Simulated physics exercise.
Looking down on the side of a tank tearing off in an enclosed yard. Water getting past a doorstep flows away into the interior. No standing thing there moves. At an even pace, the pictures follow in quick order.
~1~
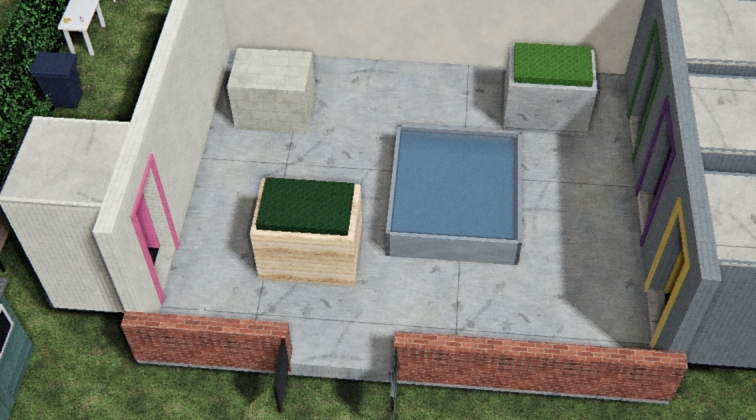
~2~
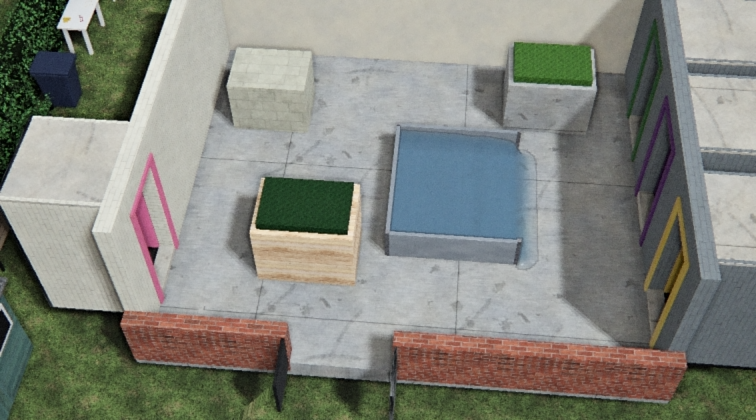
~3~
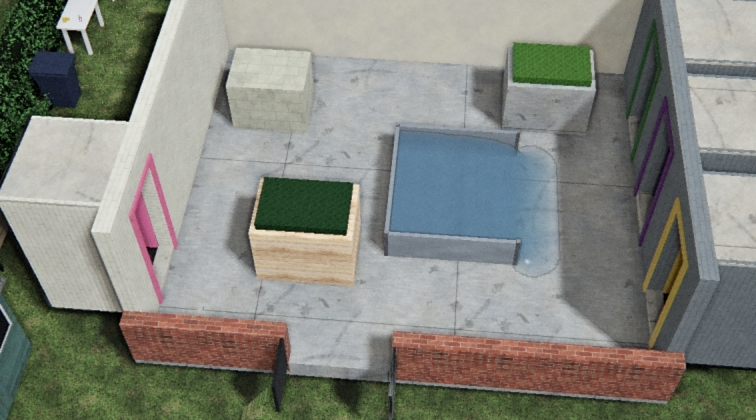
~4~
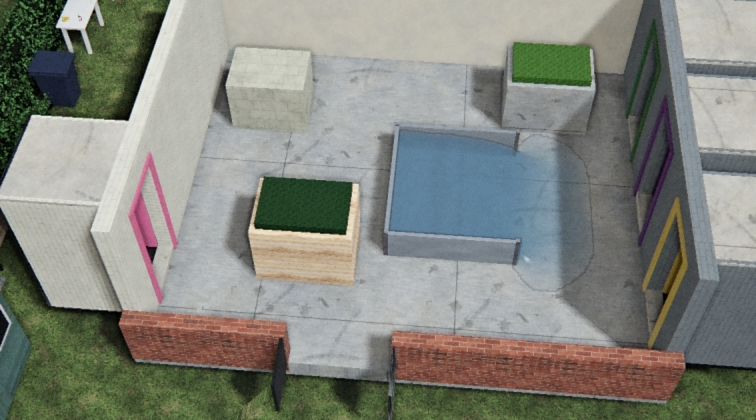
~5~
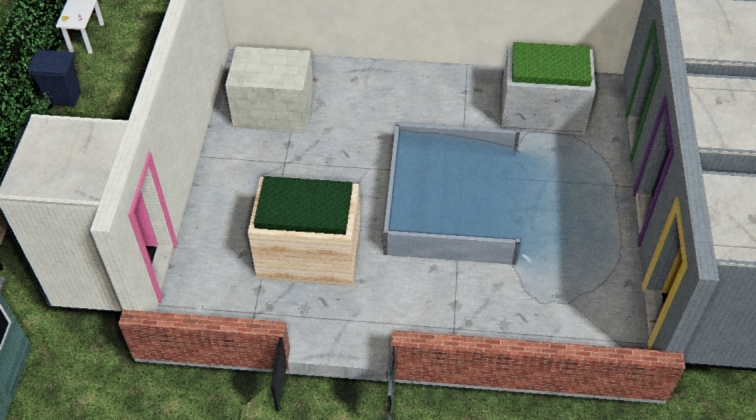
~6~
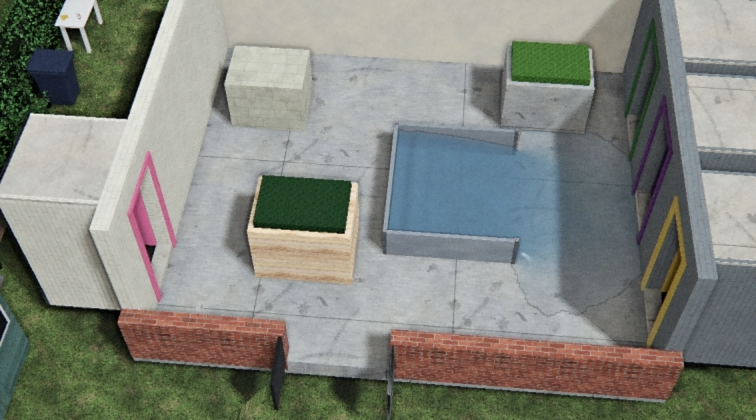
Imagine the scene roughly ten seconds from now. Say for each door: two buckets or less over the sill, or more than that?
Yellow door: Exceeds two buckets; purple door: Exceeds two buckets; green door: Exceeds two buckets; pink door: Within two buckets.
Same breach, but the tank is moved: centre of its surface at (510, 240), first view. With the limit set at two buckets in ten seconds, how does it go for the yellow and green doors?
Result: The yellow door tops the limit and the green door misses it.
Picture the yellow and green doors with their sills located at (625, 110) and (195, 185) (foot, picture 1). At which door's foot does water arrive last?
The green one.
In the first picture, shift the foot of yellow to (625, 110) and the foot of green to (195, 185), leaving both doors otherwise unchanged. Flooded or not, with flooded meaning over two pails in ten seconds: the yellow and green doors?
Then: Yellow goes over; green keeps below it.
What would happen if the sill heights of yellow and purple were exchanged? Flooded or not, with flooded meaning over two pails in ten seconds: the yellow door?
For the yellow door, I reckon it remains short.
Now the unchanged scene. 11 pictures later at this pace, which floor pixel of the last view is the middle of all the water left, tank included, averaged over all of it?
At about (535, 209).
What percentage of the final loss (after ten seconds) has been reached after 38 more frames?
Near 90 in a hundred, I reckon.
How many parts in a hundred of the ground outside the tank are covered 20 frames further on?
About 35 in a hundred.
A moment on, water covers 20 % of the floor; the yellow door wet at the sill, nothing in, the purple door over two buckets in, the green door under two buckets in, the pink door not reached.
Next, water covers 25 % of the floor; the yellow door under two buckets in, the purple door far over two buckets in, the green door over two buckets in, the pink door not reached.
Then, water covers 35 % of the floor; the yellow door over two buckets in, the purple door far over two buckets in, the green door far over two buckets in, the pink door not reached.
Later, water covers 70 % of the floor; the yellow door over two buckets in, the purple door far over two buckets in, the green door far over two buckets in, the pink door not reached.
In the end, water covers 90 % of the floor; the yellow door over two buckets in, the purple door far over two buckets in, the green door far over two buckets in, the pink door wet at the sill, nothing in.
